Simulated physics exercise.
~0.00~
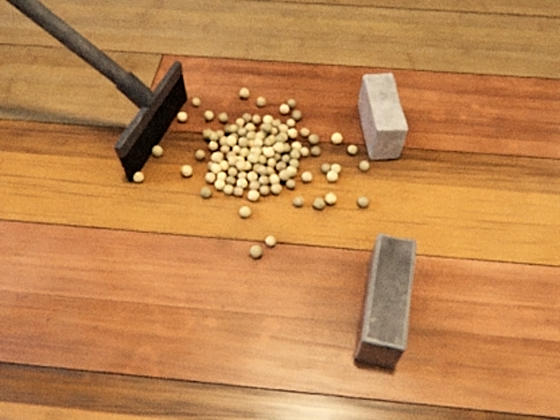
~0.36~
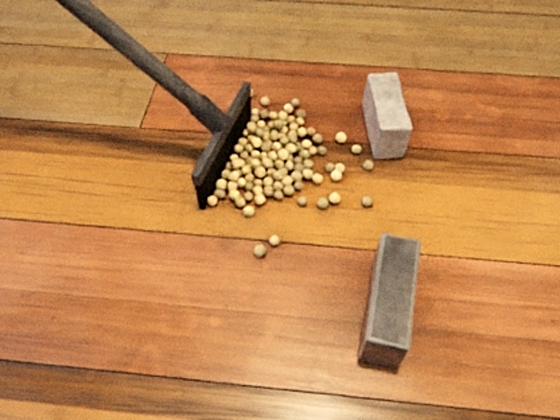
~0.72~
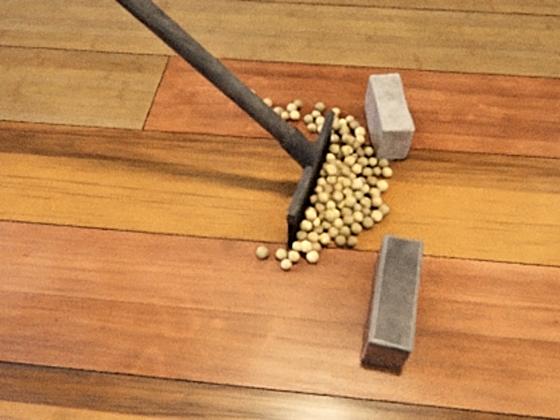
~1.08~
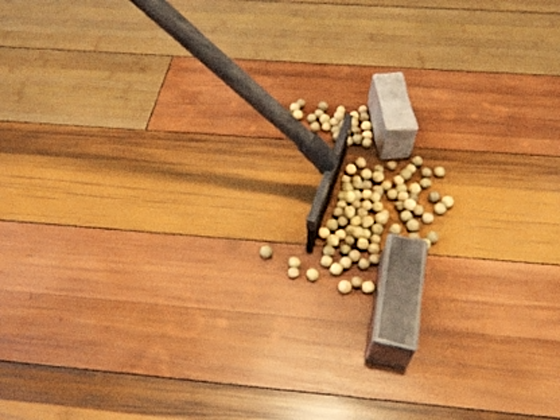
A dark squeegee on a long handle swept a pile of small, round, pale nuts rightwards across a wooden floor towards two grey blocks, then stopped just short of them, with some nuts in or through the gap and most still in front.
